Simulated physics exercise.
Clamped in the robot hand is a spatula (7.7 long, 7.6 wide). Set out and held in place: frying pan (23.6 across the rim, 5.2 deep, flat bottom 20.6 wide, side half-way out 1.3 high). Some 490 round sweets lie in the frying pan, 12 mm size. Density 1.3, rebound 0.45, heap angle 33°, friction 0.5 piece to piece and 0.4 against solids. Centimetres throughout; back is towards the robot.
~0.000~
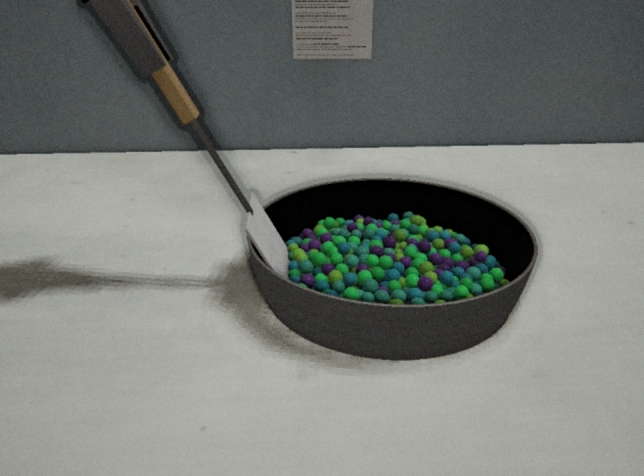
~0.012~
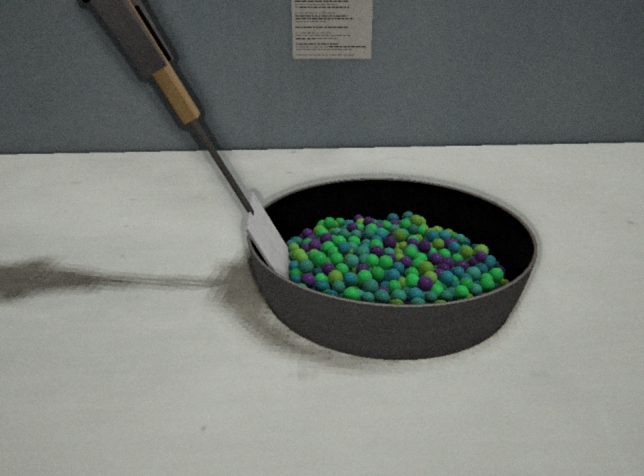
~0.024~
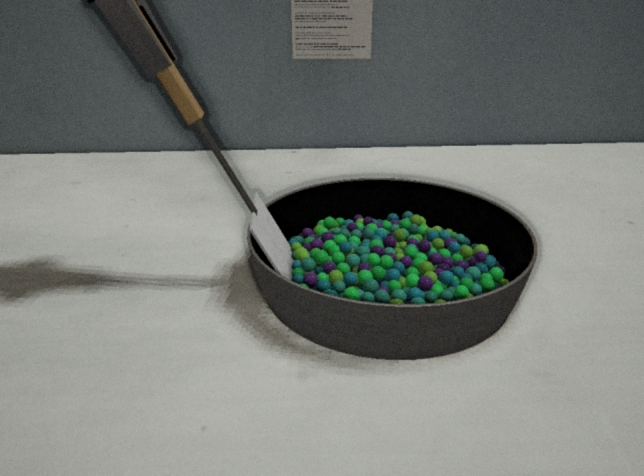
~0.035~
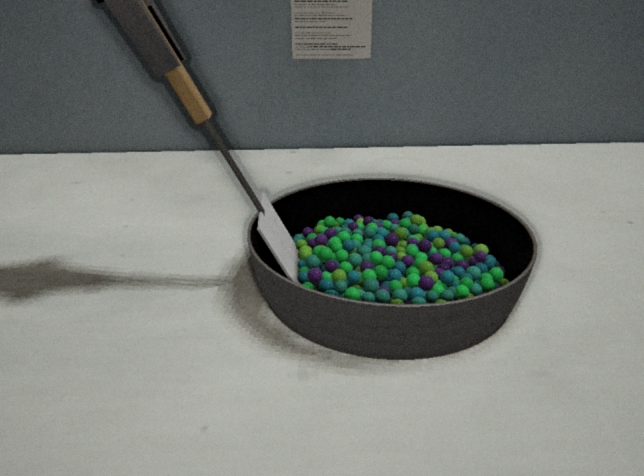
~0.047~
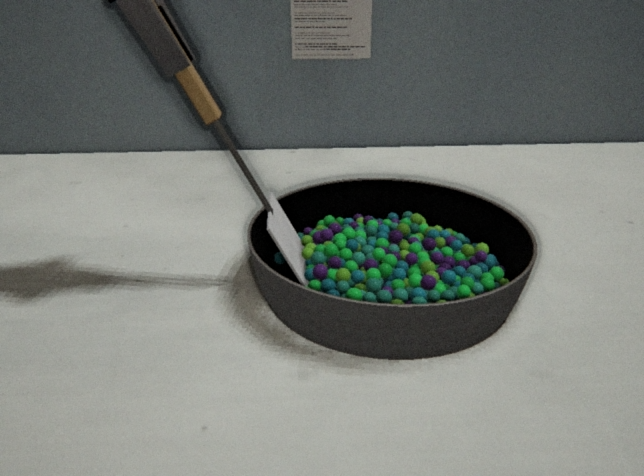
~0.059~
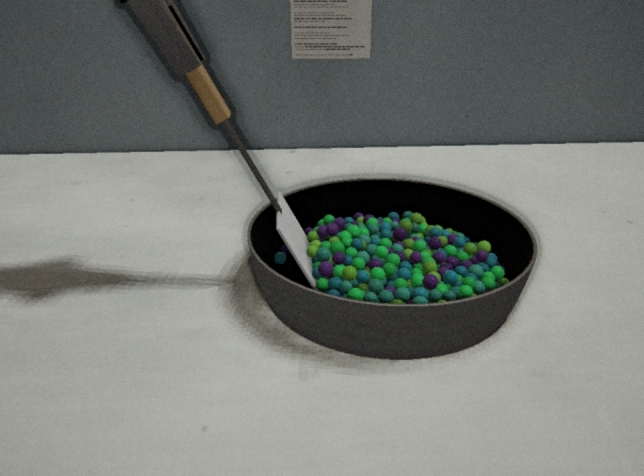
To begin with, a spatula clamped in a robot hand rests inside the left edge of a dark frying pan heaped with green, blue and purple balls. The spatula then slides a short way right, pushing the nearby balls slightly inward, while the pan stays still.
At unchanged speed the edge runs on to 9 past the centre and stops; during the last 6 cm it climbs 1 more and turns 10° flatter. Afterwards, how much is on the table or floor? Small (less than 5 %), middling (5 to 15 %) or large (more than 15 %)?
A middling share, 5 to 15 %, ends on the table or floor.
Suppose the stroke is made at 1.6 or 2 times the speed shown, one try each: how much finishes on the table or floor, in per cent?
About 15 and 25 per cent.
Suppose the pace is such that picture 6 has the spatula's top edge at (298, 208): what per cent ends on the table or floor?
About 20 per cent.
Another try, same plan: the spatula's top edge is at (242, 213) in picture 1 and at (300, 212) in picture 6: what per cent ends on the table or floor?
Some 20 per cent.
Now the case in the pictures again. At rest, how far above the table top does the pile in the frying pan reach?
Some 7.0 cm.
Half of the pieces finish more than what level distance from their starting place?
Roughly 3 cm.
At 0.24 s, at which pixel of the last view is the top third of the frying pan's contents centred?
Near (447, 239).
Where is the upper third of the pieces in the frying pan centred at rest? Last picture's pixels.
Near (479, 242).
After 0.15 s, sloping 63°, highest piece 6 above the table; 488 in the frying pan.
After 0.24 s, sloping 60°, highest piece 7 above the table; 488 in the frying pan.
After 0.48 s, sloping 53°, highest piece 7 above the table; 446 in the frying pan, 36 on the table or floor, 6 on the blade or in flight.
After 1.53 s, sloping 53°, highest piece 7 above the table; 446 in the frying pan, 42 on the table or floor.
In the end, 446 in the frying pan, 42 on the table or floor. That is 9 % on the table or floor.
